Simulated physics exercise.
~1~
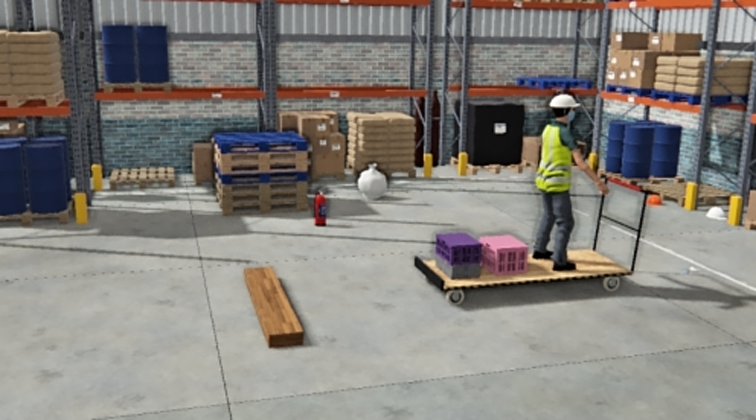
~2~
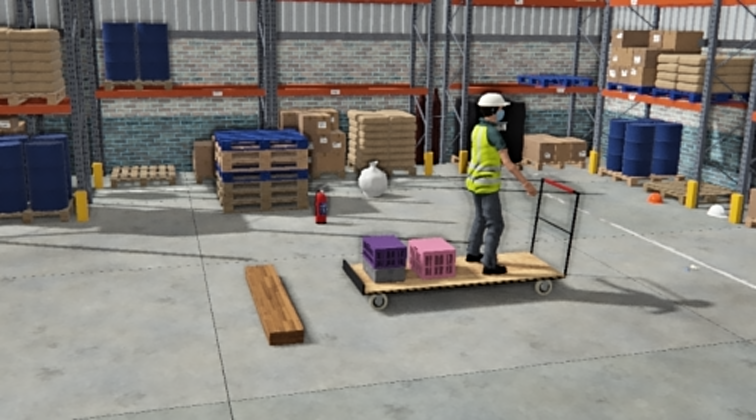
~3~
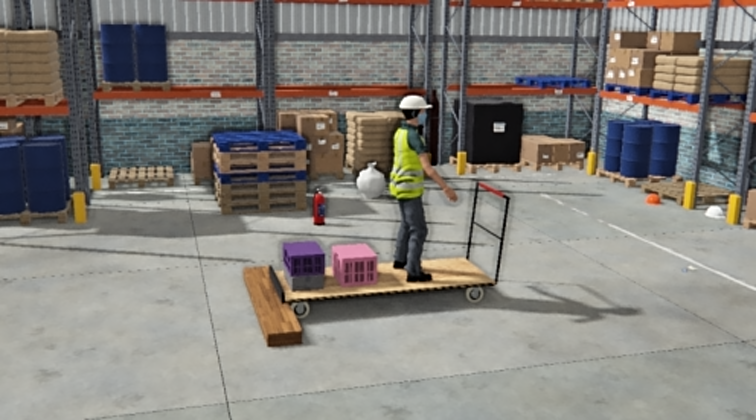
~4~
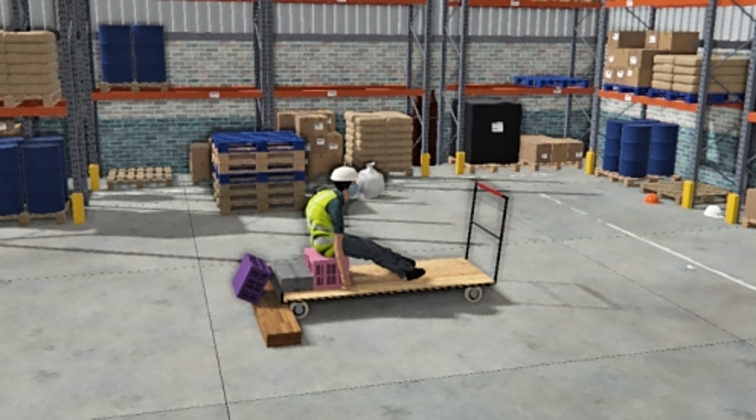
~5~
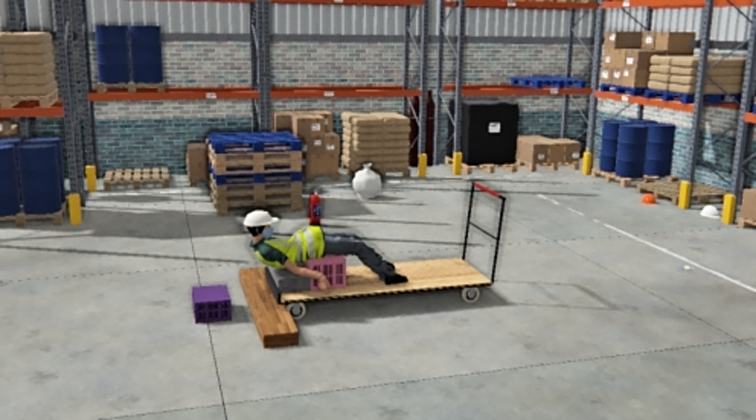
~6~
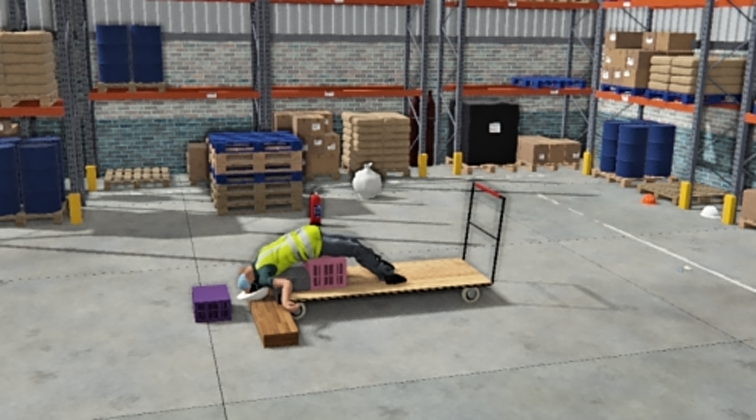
A worker in a white helmet and yellow vest stands with free hands on a wooden-decked trolley, seen from the side in a warehouse lined with racks, blue barrels and stacked boxes. A purple crate on a grey carton and a pink crate sit toward the deck's left end. The trolley rolls left and stops dead against a brown wooden beam on the floor. The purple crate tumbles over the front and lands upside down beyond the beam. The worker drops backward over the pink crate, then ends slumped with head and arms over the front edge, hips still above the deck.
